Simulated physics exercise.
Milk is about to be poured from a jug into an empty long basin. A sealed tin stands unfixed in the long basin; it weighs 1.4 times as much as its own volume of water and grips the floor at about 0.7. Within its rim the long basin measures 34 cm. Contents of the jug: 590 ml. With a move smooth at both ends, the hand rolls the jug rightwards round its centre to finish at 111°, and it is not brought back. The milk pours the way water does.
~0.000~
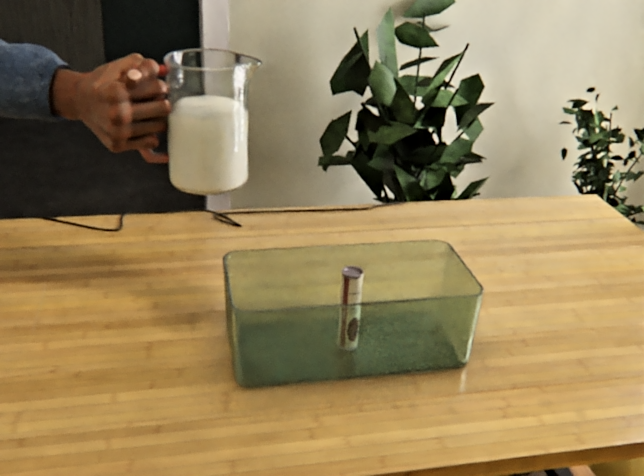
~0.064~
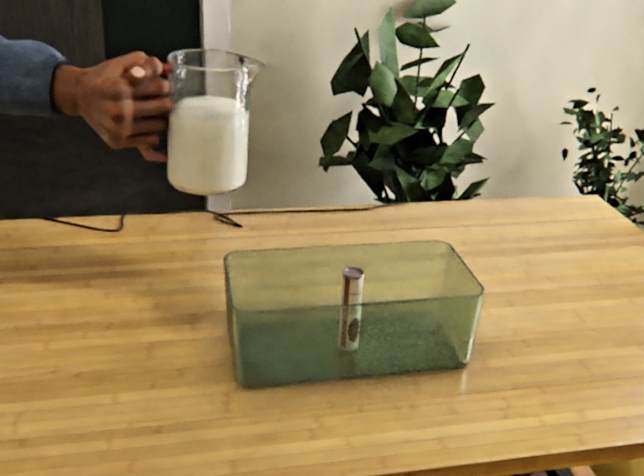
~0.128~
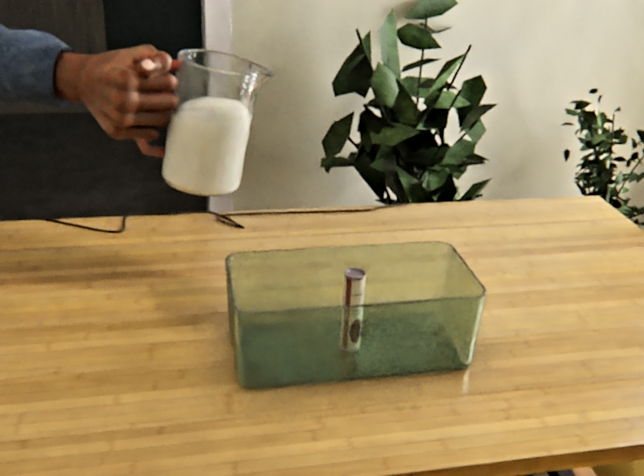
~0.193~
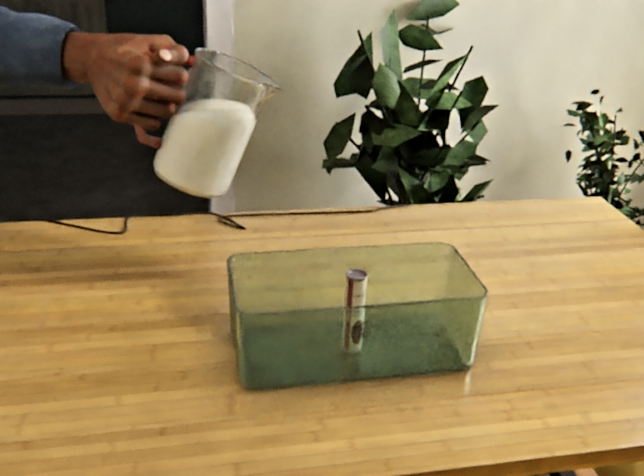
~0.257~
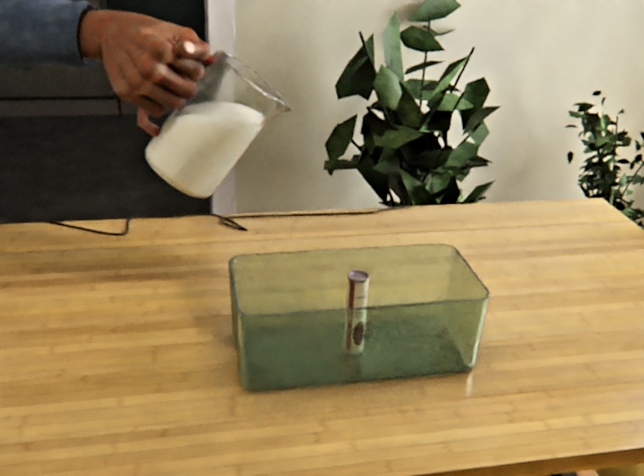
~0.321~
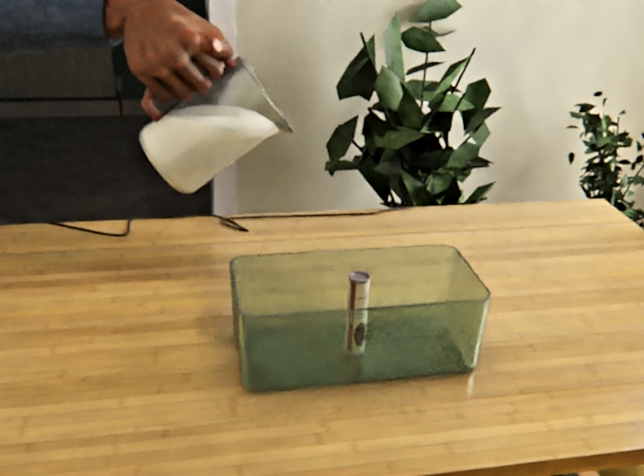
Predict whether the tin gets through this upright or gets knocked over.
My bet is it won't last.
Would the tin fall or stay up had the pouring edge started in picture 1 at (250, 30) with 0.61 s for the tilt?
Result: Tin tipped over.
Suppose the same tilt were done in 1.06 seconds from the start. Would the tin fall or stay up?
After the tilt, the tin has tipped over.
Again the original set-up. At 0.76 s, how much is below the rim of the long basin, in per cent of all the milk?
Near 50 per cent of the total.
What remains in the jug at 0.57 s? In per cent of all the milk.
Still held: Roughly 68 % of the total.
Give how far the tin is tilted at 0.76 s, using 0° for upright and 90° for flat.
It tilts roughly 0° from upright.
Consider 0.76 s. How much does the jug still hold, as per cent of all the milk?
Near 20 percent, more or less.
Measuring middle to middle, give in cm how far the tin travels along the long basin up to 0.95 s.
Close to 4 cm.
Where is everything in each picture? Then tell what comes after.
In the first frame, it leans 0°; its right rim is at (262, 60); the milk meets the walls at (169, 106) and (244, 105); the long basin's rim runs from (228, 282) to (466, 267); the tin's top is at (353, 275).
In the second frame, it leans 3°; its right rim is at (265, 64); the milk meets the walls at (170, 106) and (245, 105).
In the third frame, it leans 10°; its right rim is at (274, 72); the milk meets the walls at (173, 109) and (249, 106).
In the fourth frame, it leans 22°; its right rim is at (284, 88); the milk meets the walls at (171, 118) and (255, 109).
In the fifth frame, it leans 37°; its right rim is at (292, 108); the milk meets the walls at (159, 132) and (263, 114).
In the sixth frame, it leans 53°; its right rim is at (294, 131); the milk meets the walls at (145, 127) and (274, 121).
After 0.57 s the tilt is 106° and 67 per cent is still to pour; the tin stands where it began.
After 0.76 s the tilt is 111° and 19 per cent is still to pour; the tin stands where it began.
After 0.95 s the tilt is 111° and 3 per cent is still to pour; the tin leans 13°.
After 1.16 s the tilt is 111° and 0 per cent is still to pour; the tin lies on its side.
In the end the tin lies on its side.
